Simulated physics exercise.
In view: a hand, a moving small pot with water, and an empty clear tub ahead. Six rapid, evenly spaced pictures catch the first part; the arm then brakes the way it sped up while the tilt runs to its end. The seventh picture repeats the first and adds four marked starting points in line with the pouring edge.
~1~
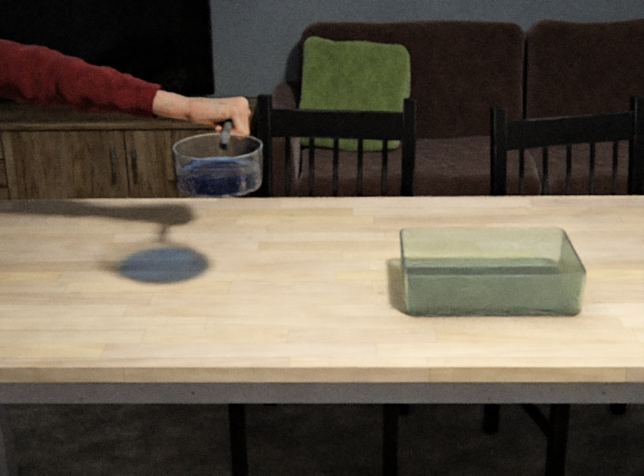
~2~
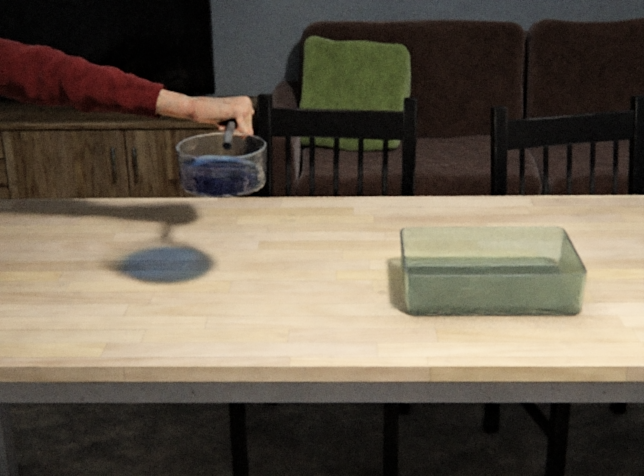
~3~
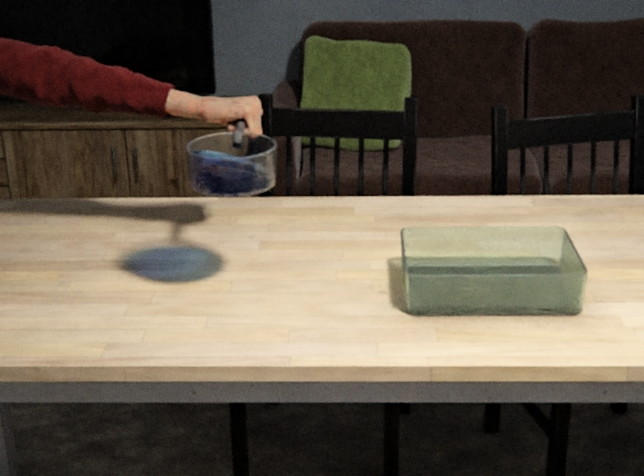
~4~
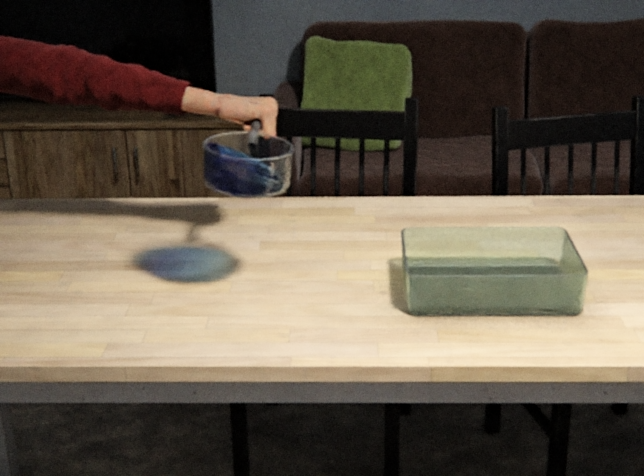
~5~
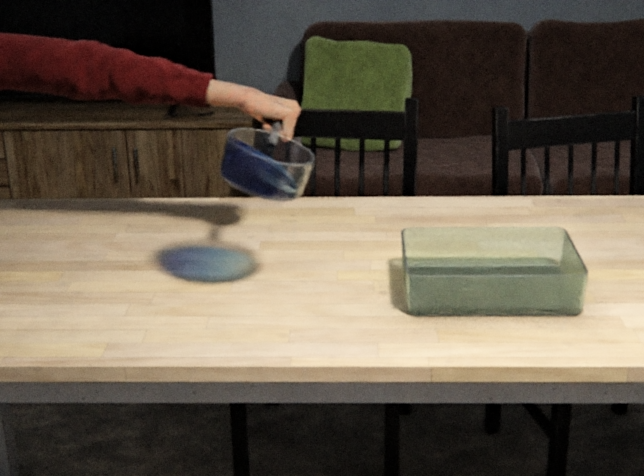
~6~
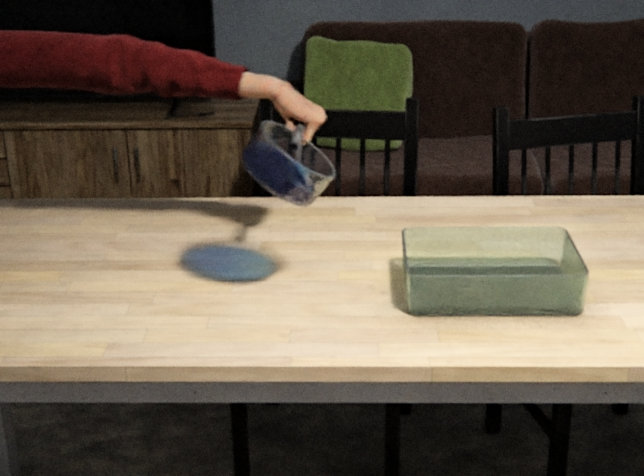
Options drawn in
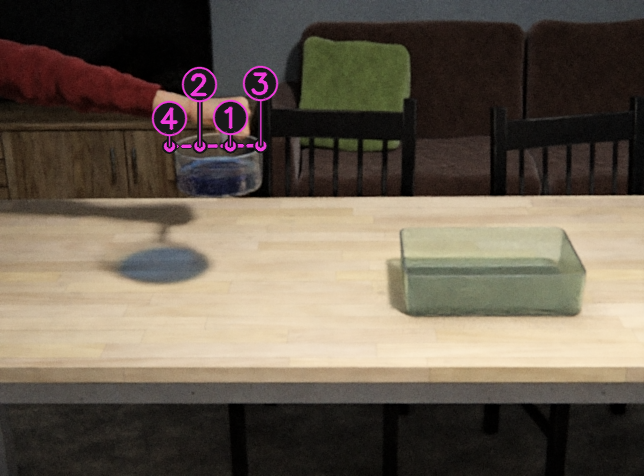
In the video, a red-sleeved arm holds a small clear pot of bluish water above a wooden table, moves it right toward a clear, greenish tub, and tilts it increasingly rightward, with the water still inside.
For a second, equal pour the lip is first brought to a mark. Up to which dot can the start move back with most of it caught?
It is 1.
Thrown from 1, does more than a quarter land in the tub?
Yes, clearly.
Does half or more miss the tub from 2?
Yes, that goes wrong.
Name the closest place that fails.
That is place 2.
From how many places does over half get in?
Two of them.
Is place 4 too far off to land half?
Yes.
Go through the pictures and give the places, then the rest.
Upright, lip at (260, 145); tub from (406, 313) to (581, 313); nothing has left yet, in the first frame.
Upright, lip at (264, 145); nothing has left yet, in the second frame.
Upright, lip at (274, 144); nothing has left yet, in the third frame.
Tipped about 5°, lip at (291, 148); nothing has left yet, in the fourth frame.
Tipped about 18°, lip at (313, 158); nothing has left yet, in the fifth frame.
Tipped about 36°, lip at (334, 172); nothing has left yet, in the sixth frame.
On the marked copy, 1 at (230, 145); 2 at (199, 146); 3 at (260, 145); 4 at (169, 146).
For place 1, about 65 % lands in the tub, 20 % falls short and 15 % goes beside or beyond.
For place 2, about 30 % lands in the tub, 63 % falls short and 6 % goes beside or beyond.
For place 3, about 73 % lands in the tub, 7 % falls short and 20 % goes beside or beyond.
For place 4, about 6 % lands in the tub, 91 % falls short and 3 % goes beside or beyond.
